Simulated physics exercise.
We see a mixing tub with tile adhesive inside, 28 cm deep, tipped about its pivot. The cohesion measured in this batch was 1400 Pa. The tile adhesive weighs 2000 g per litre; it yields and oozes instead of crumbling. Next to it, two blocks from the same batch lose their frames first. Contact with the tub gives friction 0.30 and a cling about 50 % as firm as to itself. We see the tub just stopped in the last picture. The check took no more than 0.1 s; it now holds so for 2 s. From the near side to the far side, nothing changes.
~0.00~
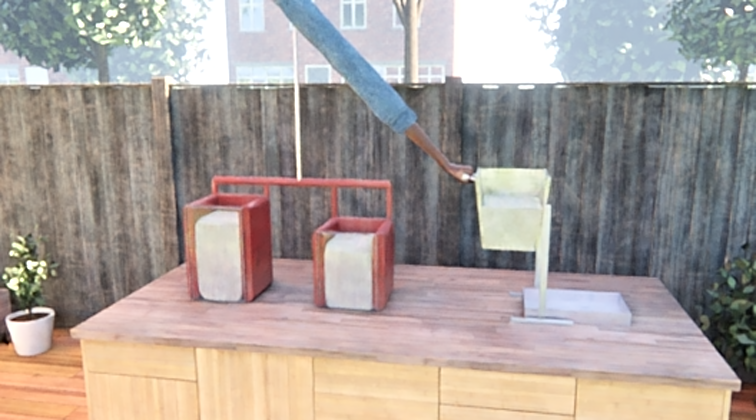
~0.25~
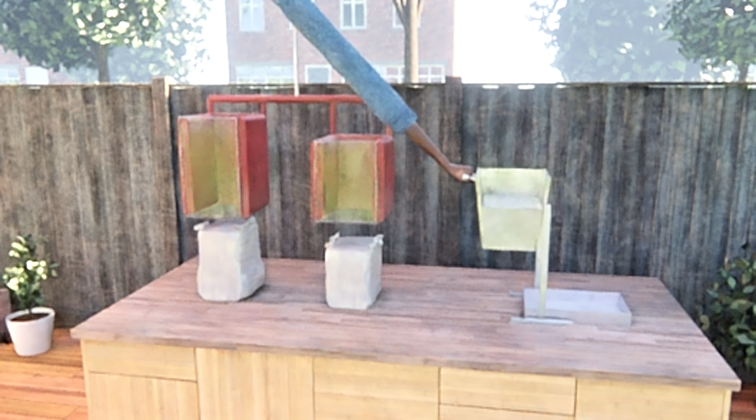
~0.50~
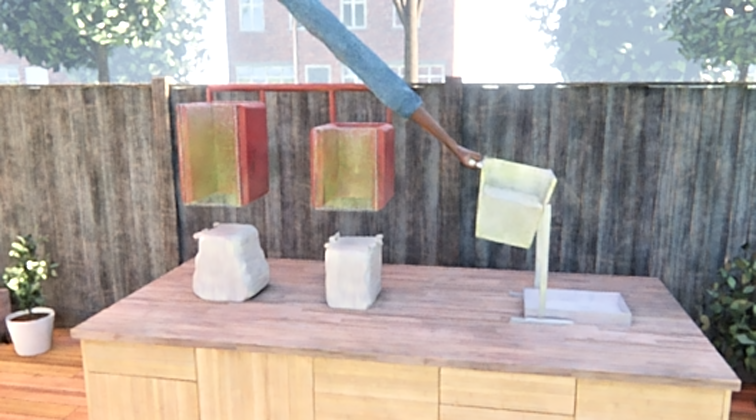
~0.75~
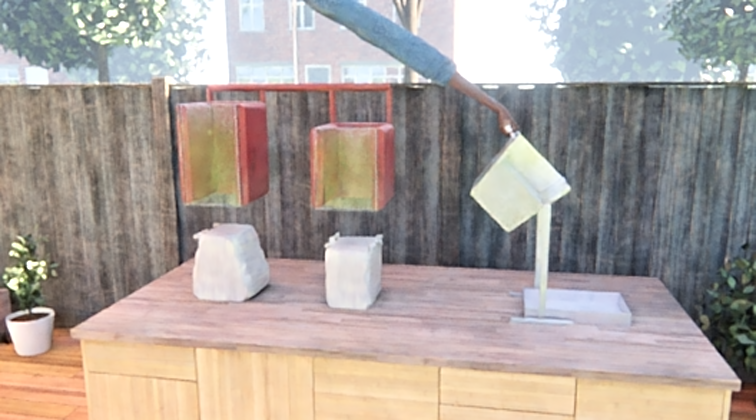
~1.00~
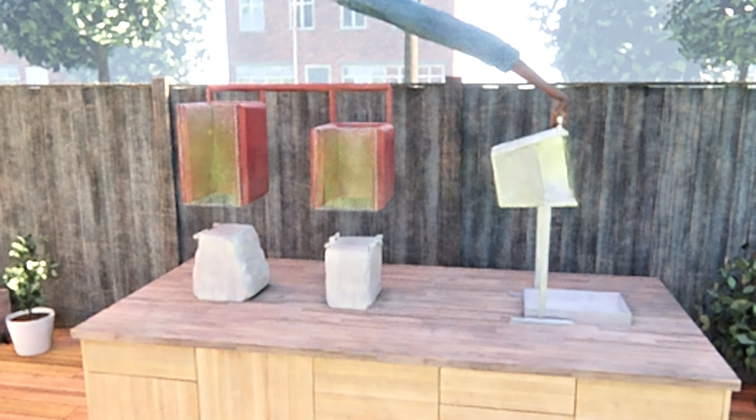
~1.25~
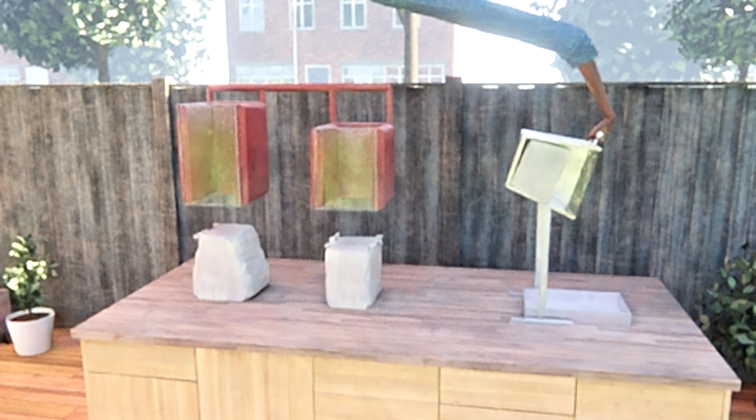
On a patio with a dark wooden fence, seen from a fixed, slightly raised view, a wooden counter stands before trees and a brick building. Two red box moulds joined by a bar hold grey blocks at left, and a blue-sleeved arm grips a pale yellow tub on a stand at right. The moulds rise clear, the left block slumps slightly, then the arm swings the tub over rightward past sideways.
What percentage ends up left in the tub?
About 0 %.
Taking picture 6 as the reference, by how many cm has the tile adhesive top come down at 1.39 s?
I reckon it's close to 3 cm.
After 1.39 s, the tub is at 107 degrees and holds 100 %.
After 1.56 s, the tub is at 107 degrees and holds 79 %.
After 1.73 s, the tub is at 107 degrees and holds 24 %.
After 1.90 s, the tub is at 107 degrees and holds 0 %.
After 3.25 s, the tub is at 107 degrees and holds 0 %.
